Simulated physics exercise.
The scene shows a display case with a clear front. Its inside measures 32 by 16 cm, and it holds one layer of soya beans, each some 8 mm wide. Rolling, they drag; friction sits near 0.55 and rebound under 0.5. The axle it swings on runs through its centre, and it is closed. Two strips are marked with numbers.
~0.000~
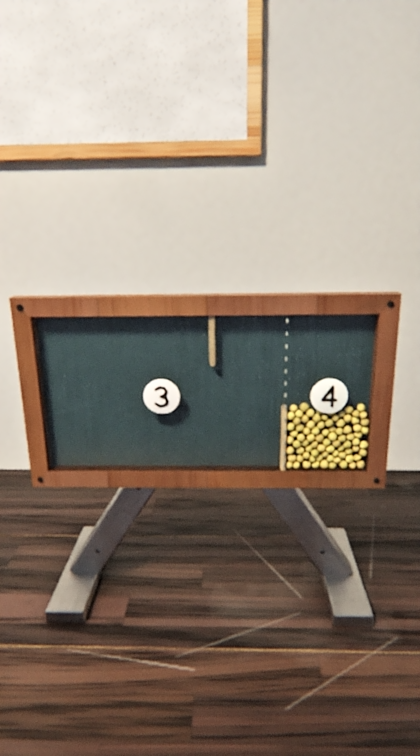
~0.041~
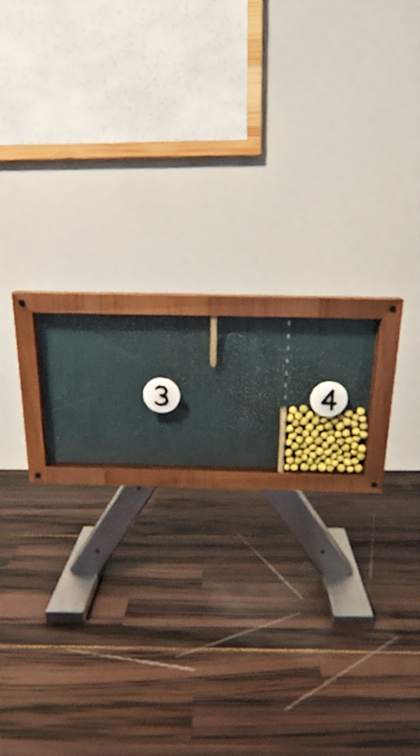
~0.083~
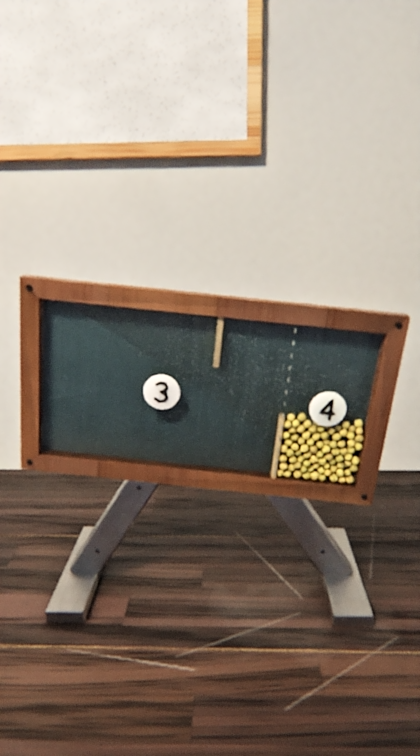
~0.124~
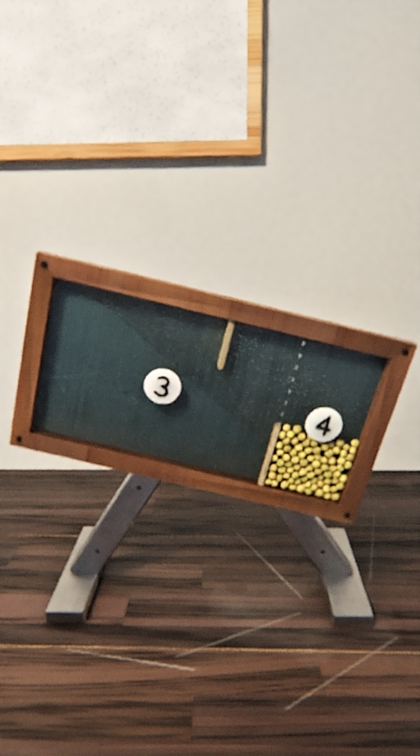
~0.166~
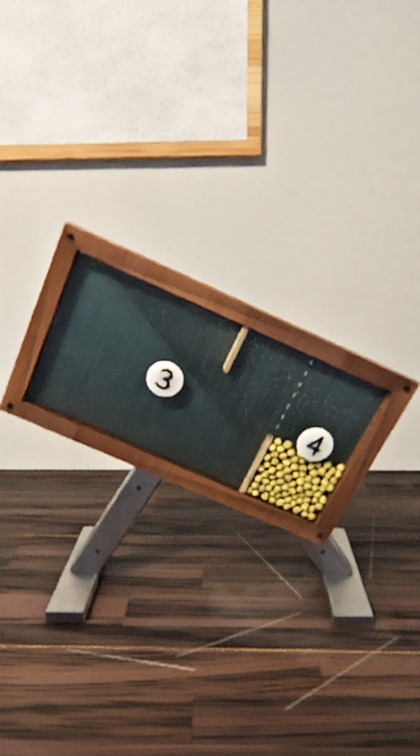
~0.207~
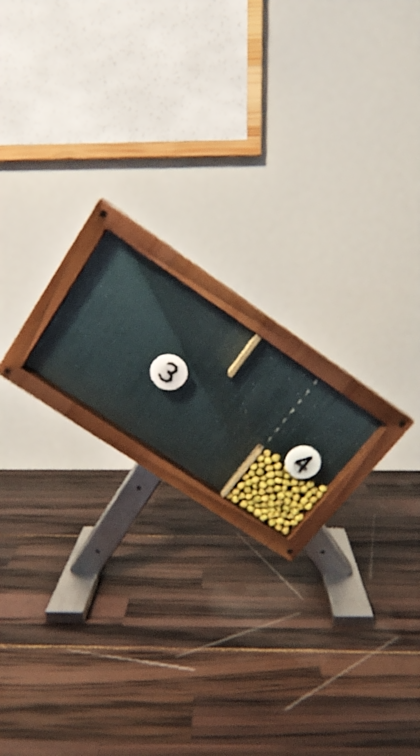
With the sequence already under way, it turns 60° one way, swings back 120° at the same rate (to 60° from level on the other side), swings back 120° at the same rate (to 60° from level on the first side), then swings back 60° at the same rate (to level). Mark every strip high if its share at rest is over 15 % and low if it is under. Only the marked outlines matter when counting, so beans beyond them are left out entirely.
Shares at rest: Strip 3 high, strip 4 high.
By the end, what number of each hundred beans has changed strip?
Roughly 20 per cent.
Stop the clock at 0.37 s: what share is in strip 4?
About 100 %.
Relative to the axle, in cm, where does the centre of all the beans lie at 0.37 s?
Right by about 2 cm and below by about 13 cm.
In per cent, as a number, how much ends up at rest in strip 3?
That comes to near 20 percent.
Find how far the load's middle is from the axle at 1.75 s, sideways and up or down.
Some 6 cm right and 10 cm below.
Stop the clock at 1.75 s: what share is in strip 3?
Share: About 20 percent.
After 0.37 s, it stands 60° clockwise; the beans' middle is 2 cm right of and 13 cm below the centre; no. 4, 100 %.
After 1.75 s, it stands 31° clockwise; the beans' middle is 6 cm right of and 10 cm below the centre; no. 3, 20 %, no. 4, 80 %.
After 1.94 s, it stands level; the beans' middle is 11 cm right of and 6 cm below the centre; no. 3, 20 %, no. 4, 80 %.
Settled by 2.4 s, it stands level; no. 3, 20 %, no. 4, 80 %.
